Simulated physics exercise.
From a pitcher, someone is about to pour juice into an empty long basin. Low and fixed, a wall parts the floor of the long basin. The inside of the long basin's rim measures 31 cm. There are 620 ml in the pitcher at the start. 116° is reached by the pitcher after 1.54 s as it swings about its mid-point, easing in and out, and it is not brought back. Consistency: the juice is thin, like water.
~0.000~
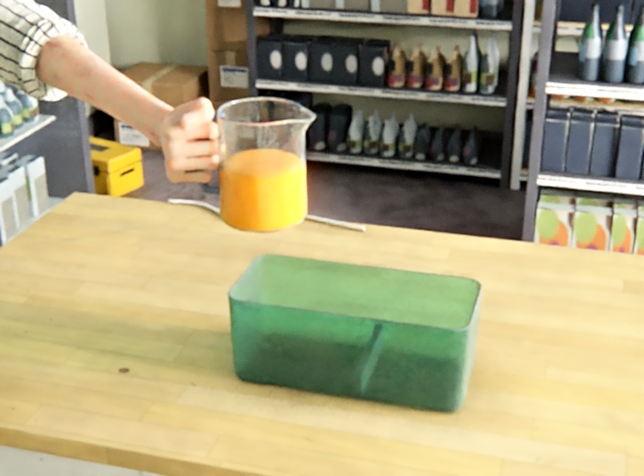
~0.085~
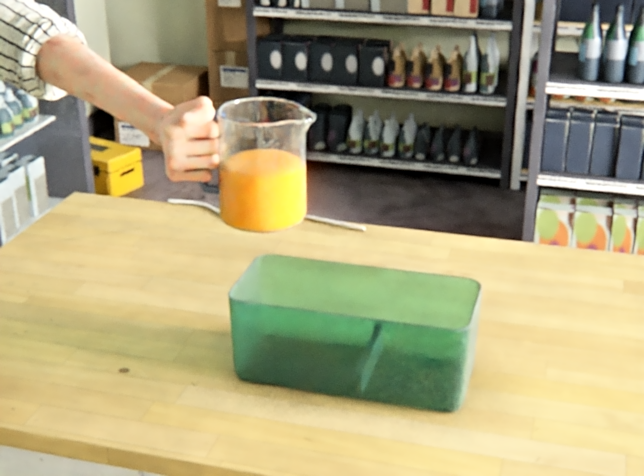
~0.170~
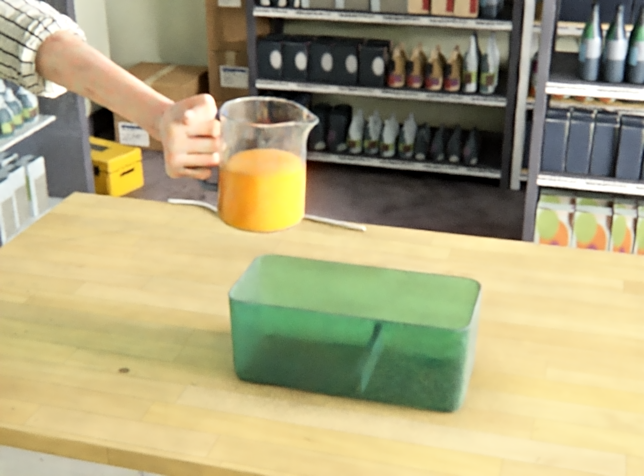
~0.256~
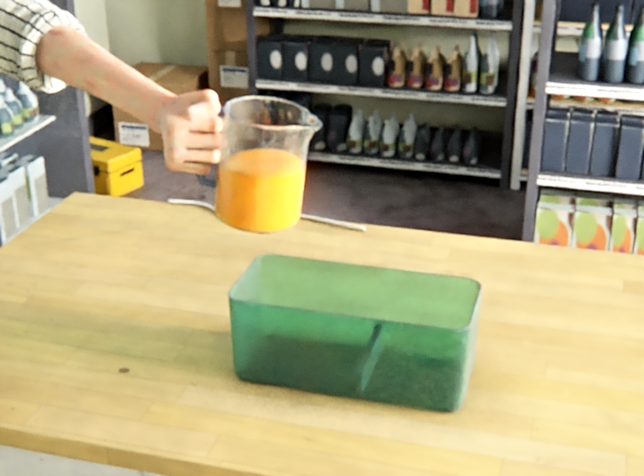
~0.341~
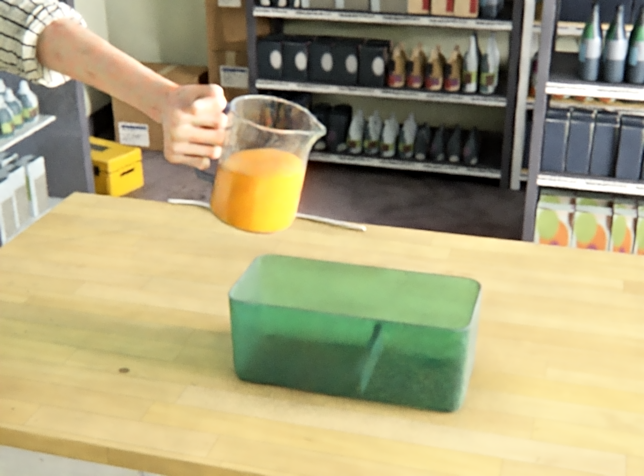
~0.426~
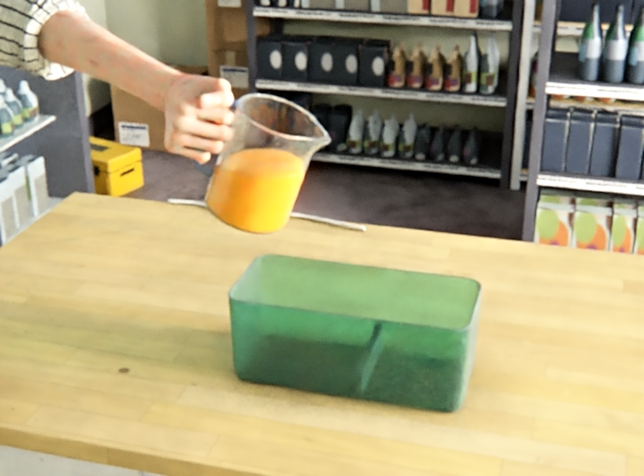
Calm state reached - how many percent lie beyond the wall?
58 percent, roughly.
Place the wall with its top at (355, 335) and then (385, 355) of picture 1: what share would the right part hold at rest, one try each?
I'd put it at about 70 per cent for the first and about 25 per cent for the second.
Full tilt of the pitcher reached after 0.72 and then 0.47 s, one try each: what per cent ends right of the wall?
Some 30 and 25 per cent, in that order.
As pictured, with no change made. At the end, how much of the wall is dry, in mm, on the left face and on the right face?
It's around 22 mm on the left side and around 12 mm on the right side.
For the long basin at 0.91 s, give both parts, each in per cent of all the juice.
Roughly 0 sits left and 0 sits right.
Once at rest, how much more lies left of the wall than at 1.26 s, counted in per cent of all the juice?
Around 34 in a hundred.
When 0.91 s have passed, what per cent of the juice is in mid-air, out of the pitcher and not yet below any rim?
Around 6 in a hundred.
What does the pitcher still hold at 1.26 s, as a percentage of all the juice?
Some 30 per cent.
Then, 0.91 s in, the tilt is 74° and 94 per cent is still to pour, 0 is left of the wall and 0 right of it.
Then, 1.26 s in, the tilt is 107° and 30 per cent is still to pour, 8 is left of the wall and 43 right of it.
Then, 1.64 s in, the tilt is 116° and 0 per cent is still to pour, 40 is left of the wall and 57 right of it.
Then, 2.04 s in, the tilt is 116° and 0 per cent is still to pour, 41 is left of the wall and 58 right of it.
Finally, 41 per cent lies left of the wall, 58 right of it and 1 outside.
